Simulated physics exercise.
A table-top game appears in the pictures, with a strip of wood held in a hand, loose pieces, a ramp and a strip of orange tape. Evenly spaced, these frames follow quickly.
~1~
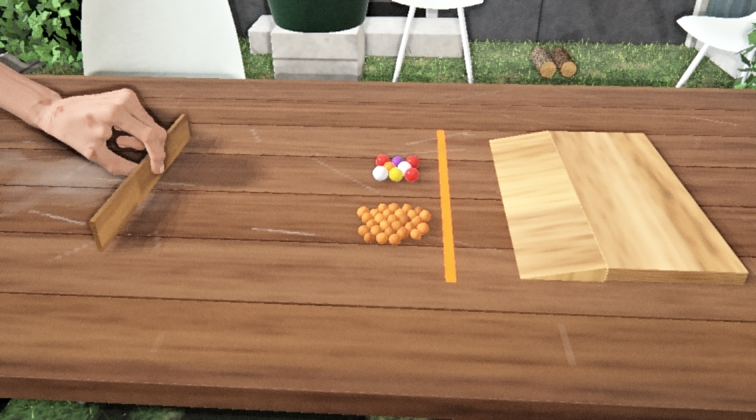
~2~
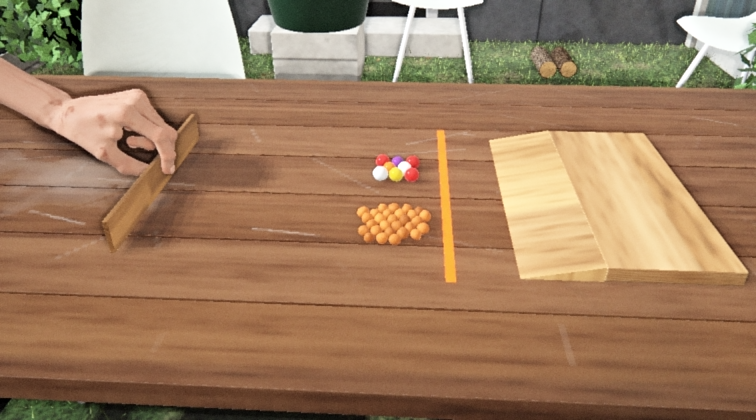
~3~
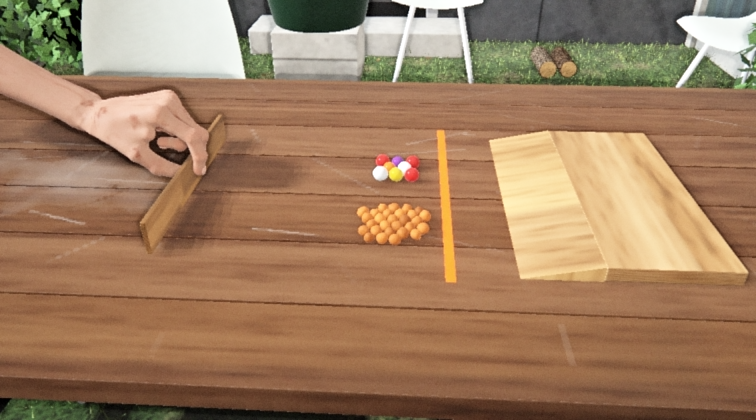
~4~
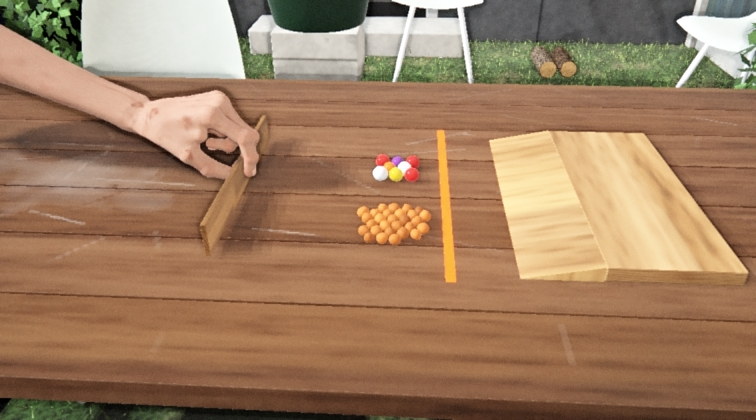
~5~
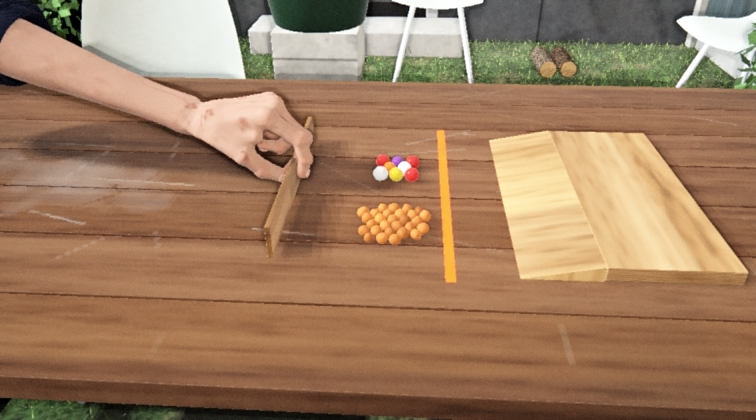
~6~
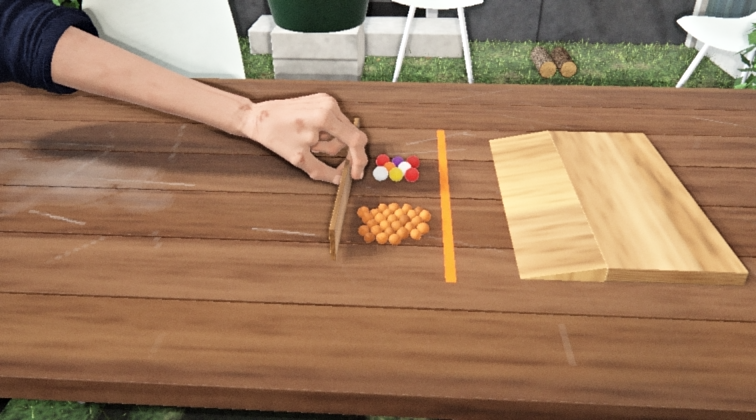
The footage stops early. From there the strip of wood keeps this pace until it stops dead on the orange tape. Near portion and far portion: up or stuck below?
Near portion - up; far portion - up.
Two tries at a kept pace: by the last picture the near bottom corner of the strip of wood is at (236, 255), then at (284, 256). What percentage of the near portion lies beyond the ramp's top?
First run: Near 10 %; second run: Near 60 %.
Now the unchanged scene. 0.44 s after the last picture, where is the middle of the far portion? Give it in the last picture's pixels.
About (738, 179).
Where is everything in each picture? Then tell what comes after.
In the first picture, strip of wood near (104, 226), at rest; orange tape near (441, 136); top of the ramp near (603, 256); near portion near (393, 220), some coated peanuts; far portion near (405, 169), a few gumballs.
In the second picture, strip of wood near (116, 226); far portion near (405, 169).
In the third picture, strip of wood near (153, 227); near portion near (393, 220).
In the fourth picture, strip of wood near (211, 229); far portion near (405, 169).
In the fifth picture, strip of wood near (272, 231); near portion near (393, 220).
In the sixth picture, strip of wood near (335, 233); orange tape near (441, 136); top of the ramp near (603, 256); near portion near (393, 220); far portion near (405, 169).
Then, 0.07 s on from there, strip of wood still moving, near (413, 166); near portion the whole lot short of the ramp; far portion the whole lot short of the ramp.
Then, 0.16 s on from there, strip of wood stopped at the orange tape; near portion a little past the top, near half on the ramp, near a third short of the ramp; far portion the bulk on the ramp, a little short of the ramp.
Then, 0.44 s on from there, strip of wood stopped at the orange tape; near portion the whole lot past the top; far portion the whole lot past the top.
In the end, strip of wood stopped at the orange tape; near portion the whole lot past the top; far portion the whole lot past the top.
